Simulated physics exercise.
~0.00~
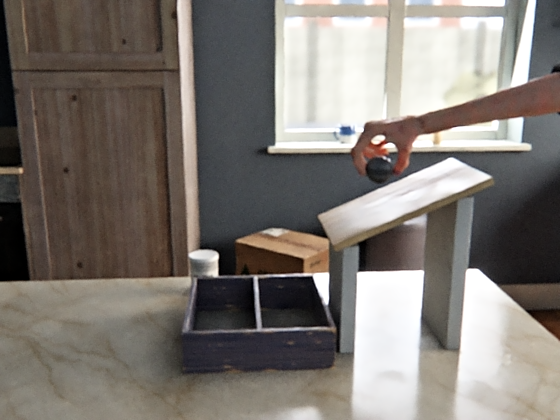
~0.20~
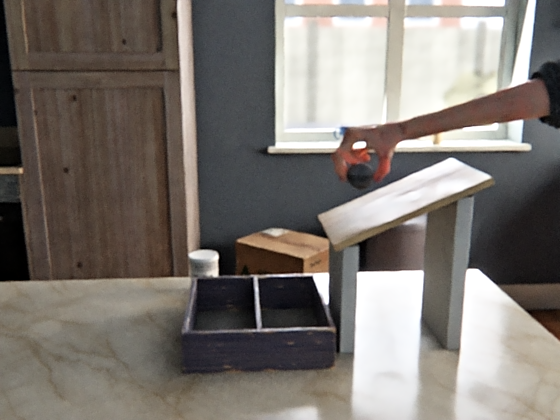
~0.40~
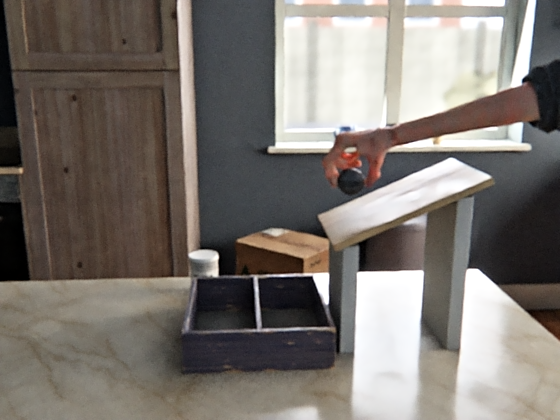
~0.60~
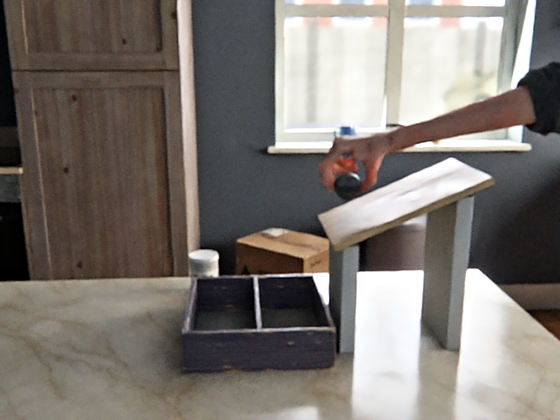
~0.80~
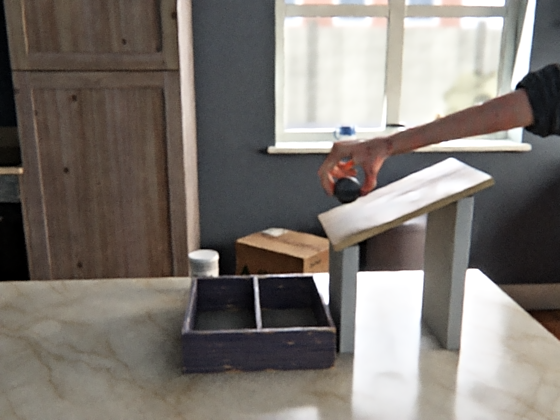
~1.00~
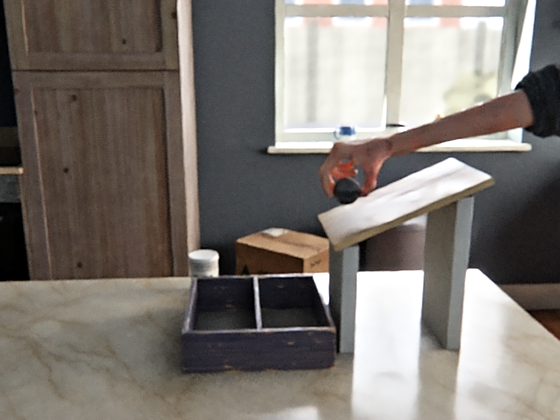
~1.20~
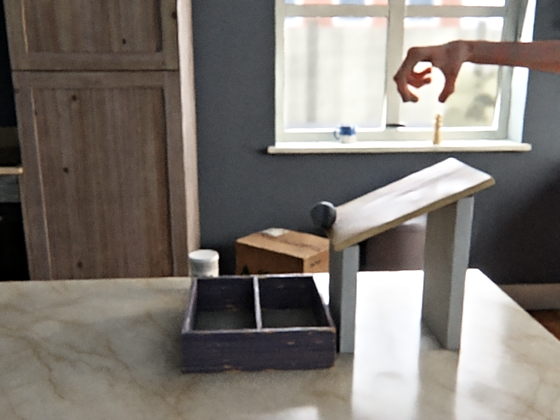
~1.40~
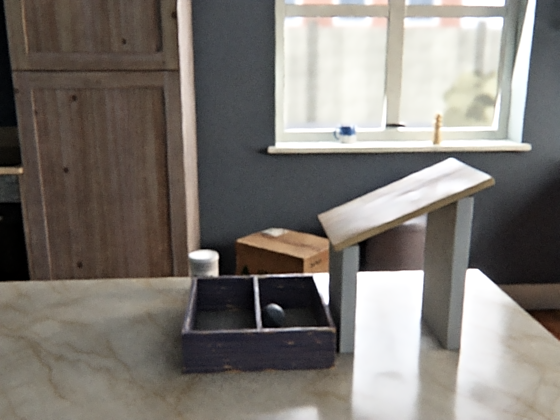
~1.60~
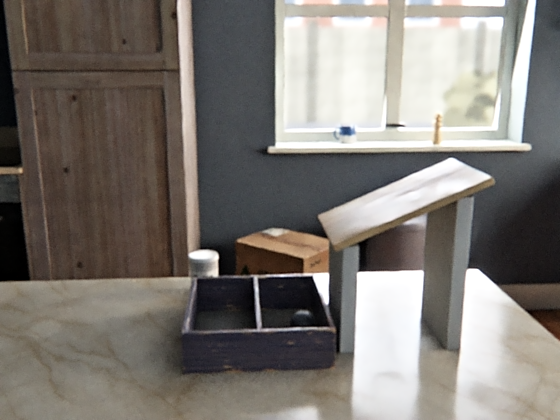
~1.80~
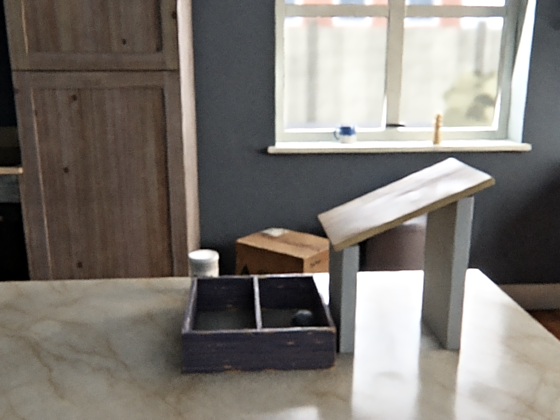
A hand held a dark grey ball over a sloping board, lowered it toward the bottom edge and let go, and the ball dropped off into the nearer bay of the tray, where it stayed while the white tin stood undisturbed.
